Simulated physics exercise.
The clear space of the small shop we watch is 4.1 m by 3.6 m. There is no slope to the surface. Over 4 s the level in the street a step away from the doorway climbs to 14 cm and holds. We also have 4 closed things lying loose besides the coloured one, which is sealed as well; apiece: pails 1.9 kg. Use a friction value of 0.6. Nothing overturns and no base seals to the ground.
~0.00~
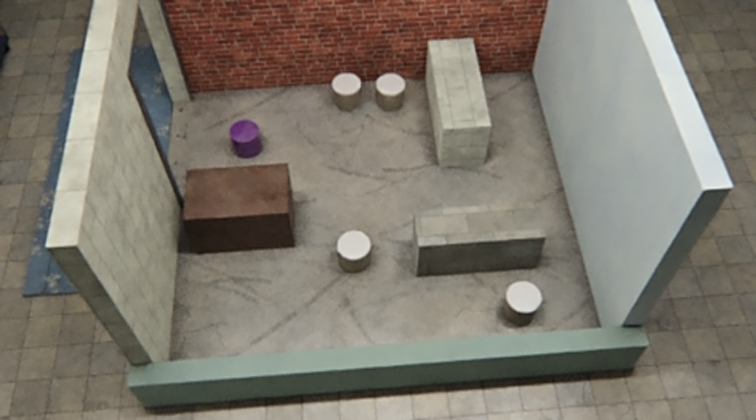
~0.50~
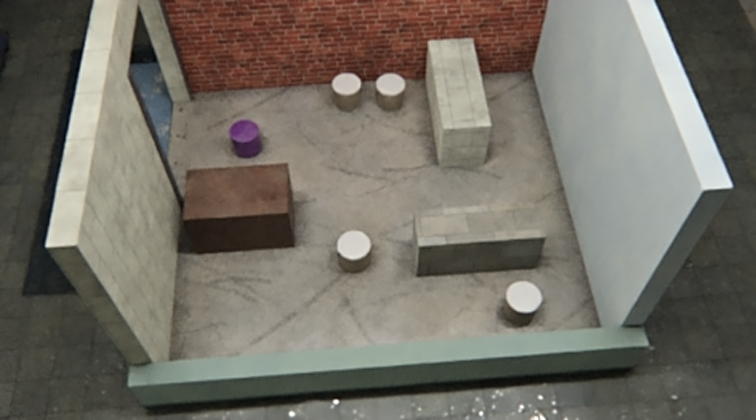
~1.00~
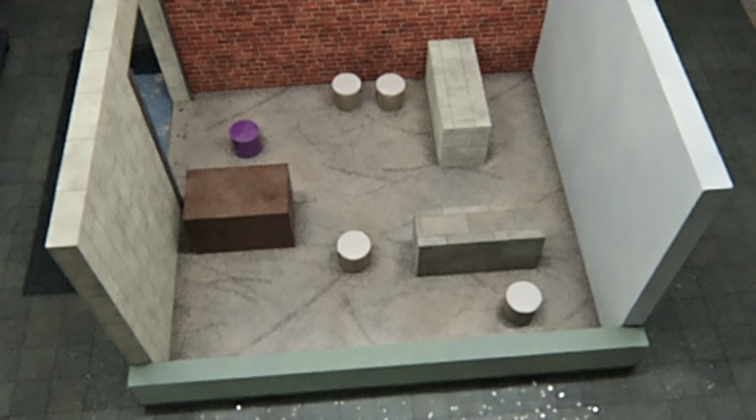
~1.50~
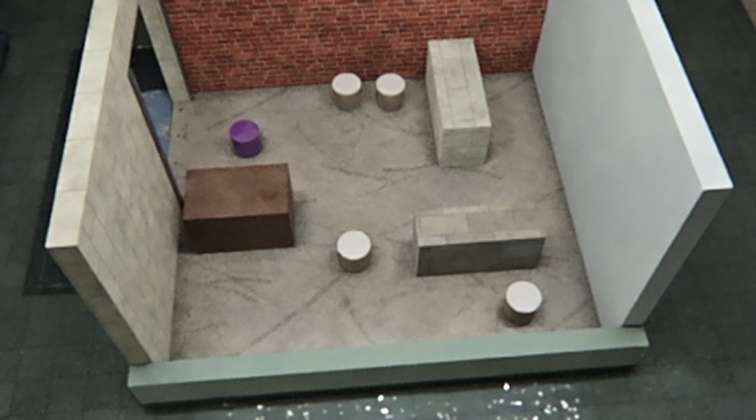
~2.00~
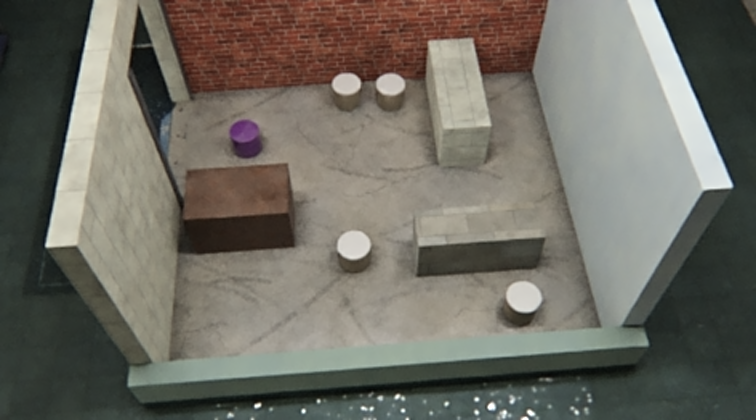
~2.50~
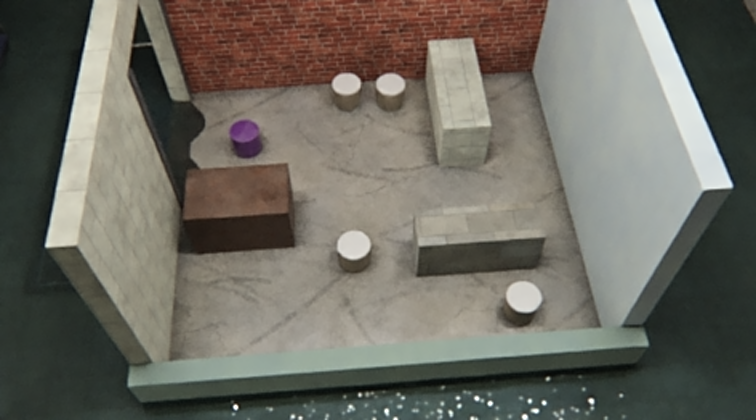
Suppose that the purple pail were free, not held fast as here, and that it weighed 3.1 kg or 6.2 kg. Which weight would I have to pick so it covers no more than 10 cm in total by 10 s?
Pick something heavier than both.
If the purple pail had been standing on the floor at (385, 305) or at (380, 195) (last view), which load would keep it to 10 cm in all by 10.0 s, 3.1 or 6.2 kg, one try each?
In that order: Only the larger holds; neither is enough.
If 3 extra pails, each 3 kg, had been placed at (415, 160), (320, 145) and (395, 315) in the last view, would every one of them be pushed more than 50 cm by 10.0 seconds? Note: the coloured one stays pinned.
Order as asked: Goes beyond / goes beyond / stays within.
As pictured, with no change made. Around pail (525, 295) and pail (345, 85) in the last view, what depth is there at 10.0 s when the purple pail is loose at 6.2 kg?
Depths: Near 2 cm, then near 9 cm.
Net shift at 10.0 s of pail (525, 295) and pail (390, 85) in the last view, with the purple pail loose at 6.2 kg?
Shifts: 0 cm / 250 cm.
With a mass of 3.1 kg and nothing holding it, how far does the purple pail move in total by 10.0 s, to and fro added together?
About 450 cm.
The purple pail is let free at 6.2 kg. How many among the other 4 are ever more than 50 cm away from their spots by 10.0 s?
My count gives 3.
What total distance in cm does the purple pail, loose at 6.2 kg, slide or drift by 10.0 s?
Total path: Around 200 cm.
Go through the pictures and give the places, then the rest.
The first frame shows the purple pail at (244, 131) rests on the ground; water covers 0.0 m2; 0 of 5 have shifted.
The second frame shows the purple pail at (244, 131) rests on the ground; water covers 0.0 m2; 0 of 5 have shifted.
The third frame shows the purple pail at (244, 131) rests on the ground; water covers 0.0 m2; 0 of 5 have shifted.
The fourth frame shows the purple pail at (244, 131), on the bottom; 0.0 m2 under water; 0 of 5 have shifted.
The fifth frame shows the purple pail at (244, 131), on the bottom; 0.0 m2 under water; 0 of 5 have shifted.
The sixth frame shows the purple pail at (244, 131), on the bottom; water covers 0.1 m2; 0 of 5 have shifted.
After 3.5 s the purple pail would be 13 cm from its start with 3.1 kg and 0 cm from its start with 6.2 kg; 4 cm of water round it then.
After 4.5 s the purple pail would be 69 cm from its start with 3.1 kg and 20 cm from its start with 6.2 kg; 4 cm of water round it then.
After 7.0 s the purple pail would be 197 cm from its start with 3.1 kg and 98 cm from its start with 6.2 kg; 6 cm of water round it then.
After 10.0 s the purple pail would be 348 cm from its start with 3.1 kg and 191 cm from its start with 6.2 kg; 12 cm of water round it then.
